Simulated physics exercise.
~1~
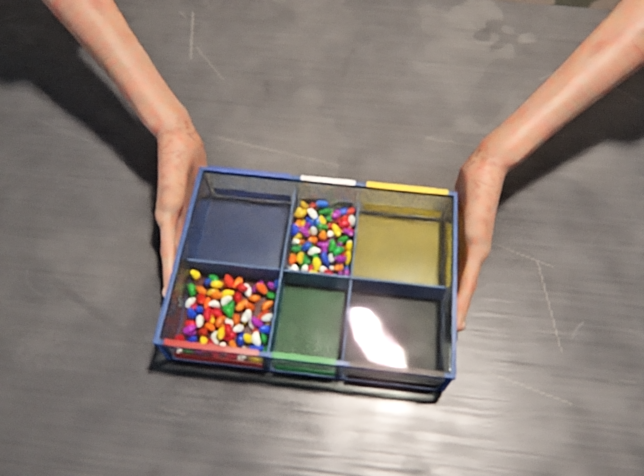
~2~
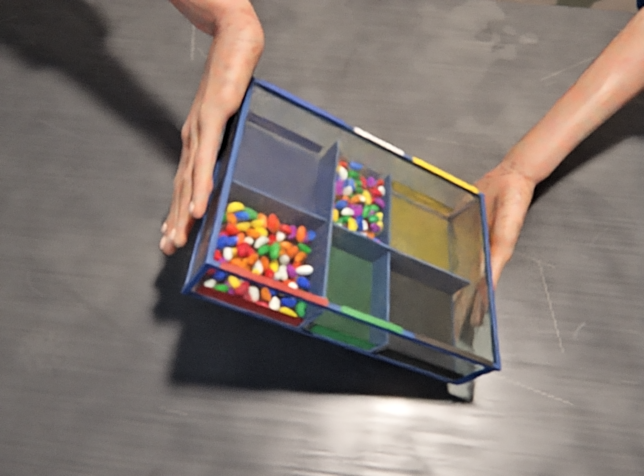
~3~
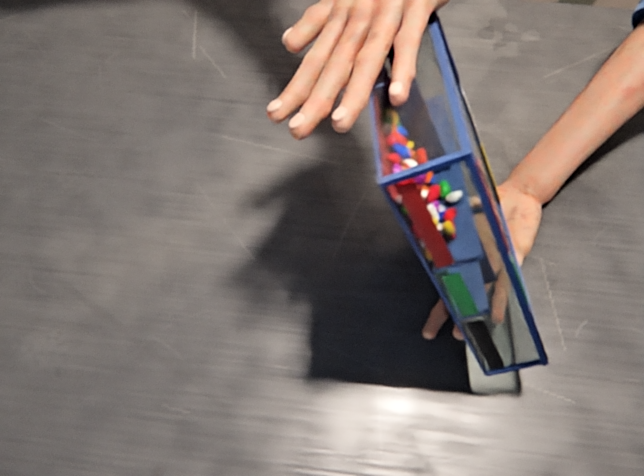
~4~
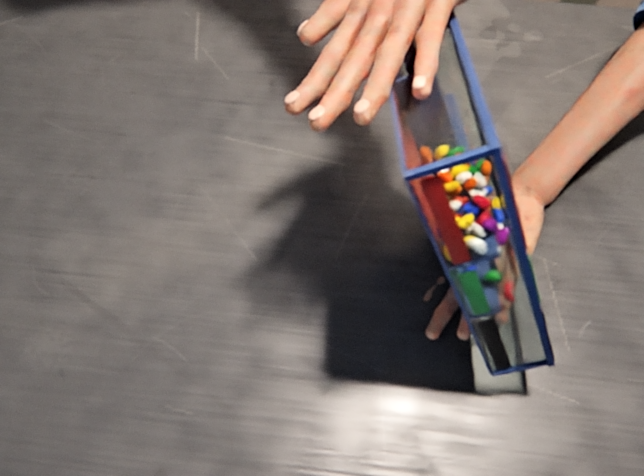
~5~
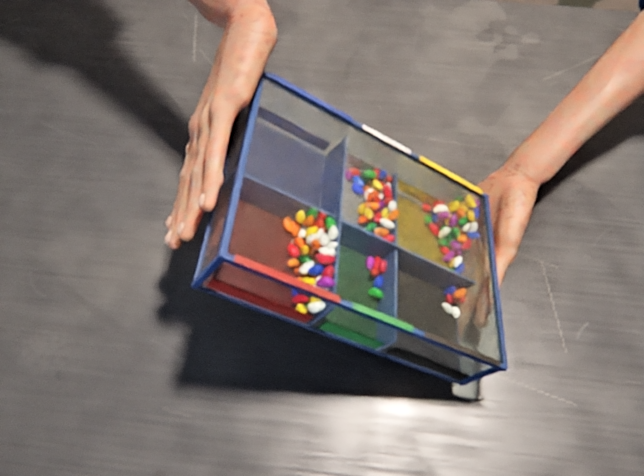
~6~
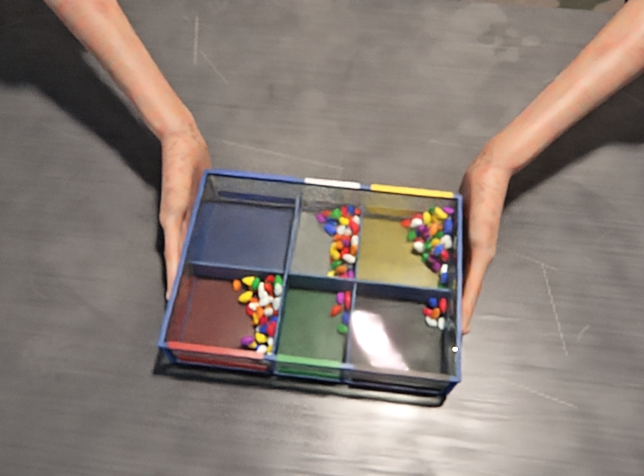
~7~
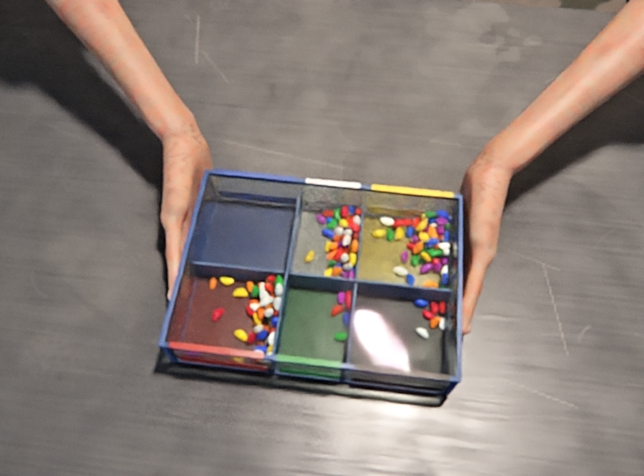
Two hands tilting a clear-lidded sorting box steeply and lowering it flat, jelly beans ending mostly in red, white and yellow compartments.
